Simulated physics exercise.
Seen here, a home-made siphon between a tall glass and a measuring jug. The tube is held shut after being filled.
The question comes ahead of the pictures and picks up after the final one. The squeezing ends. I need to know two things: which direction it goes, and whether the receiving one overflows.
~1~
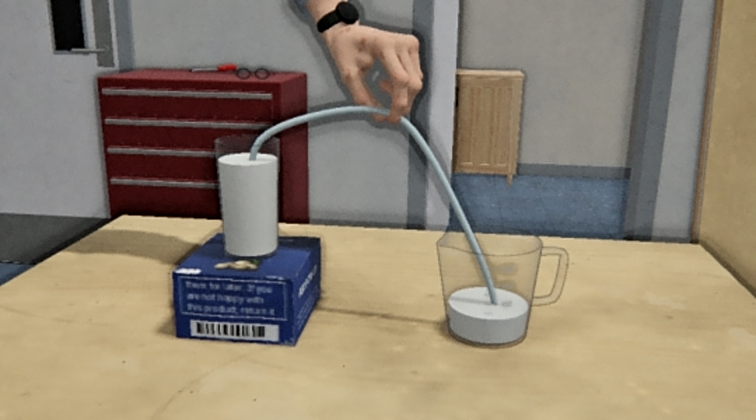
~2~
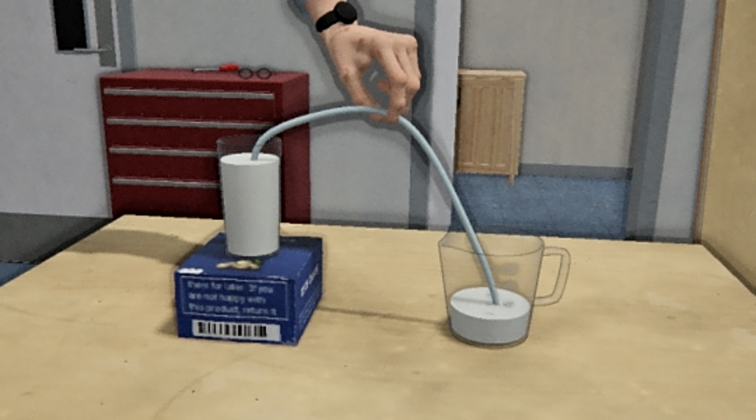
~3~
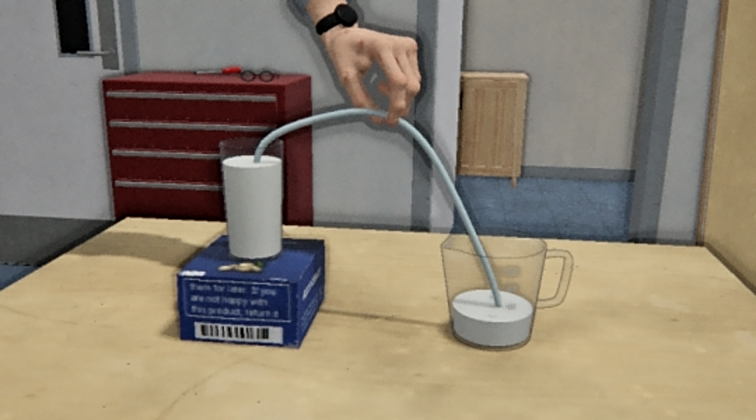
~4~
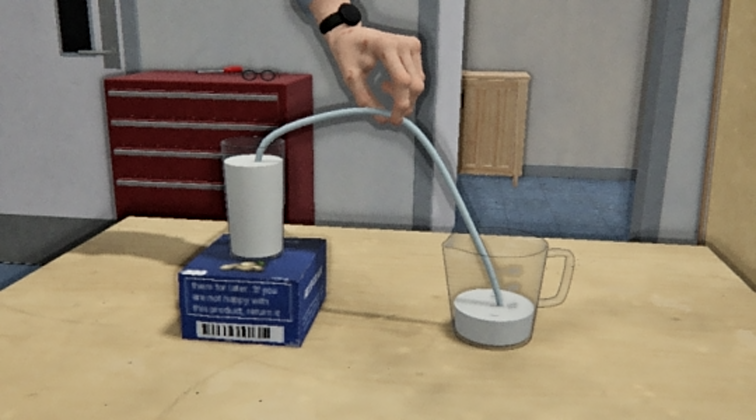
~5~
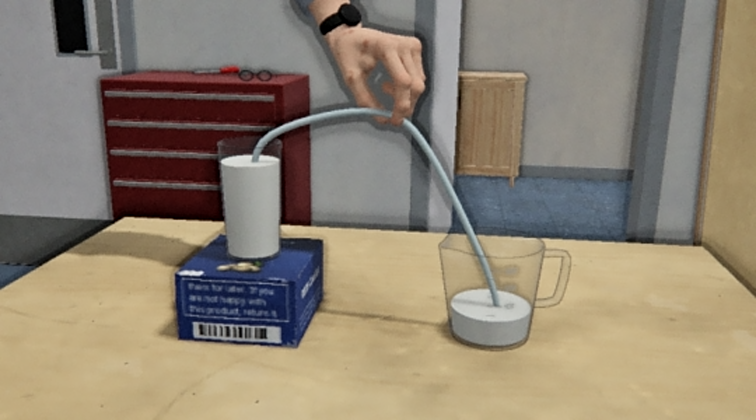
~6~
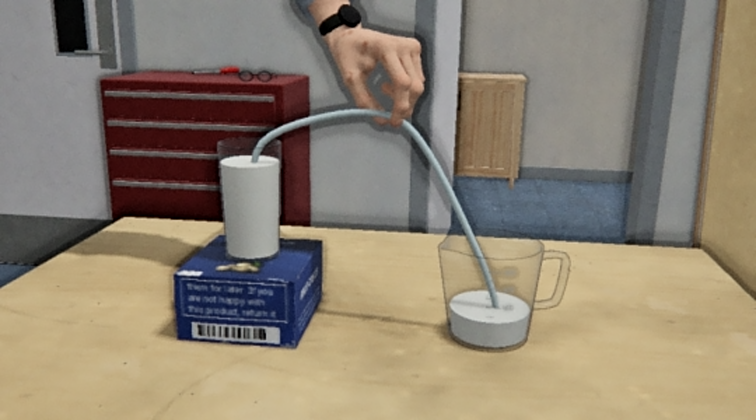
Here you go: Flow - goes right, taker - no overflow.
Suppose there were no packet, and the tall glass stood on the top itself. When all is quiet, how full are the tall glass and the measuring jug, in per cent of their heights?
They end up near 40 and 50 in a hundred of their heights, in that order.
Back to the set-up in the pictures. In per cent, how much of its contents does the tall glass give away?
Somewhere near 90 per cent by the end.
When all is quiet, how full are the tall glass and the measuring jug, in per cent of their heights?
10 per cent first, then 65 per cent, roughly.
Shortly, the tall glass is about two thirds full; the measuring jug is about a third full.
Then, the tall glass is about a quarter full; the measuring jug is about half full.
At the finish, the tall glass is nearly empty; the measuring jug is about two thirds full.
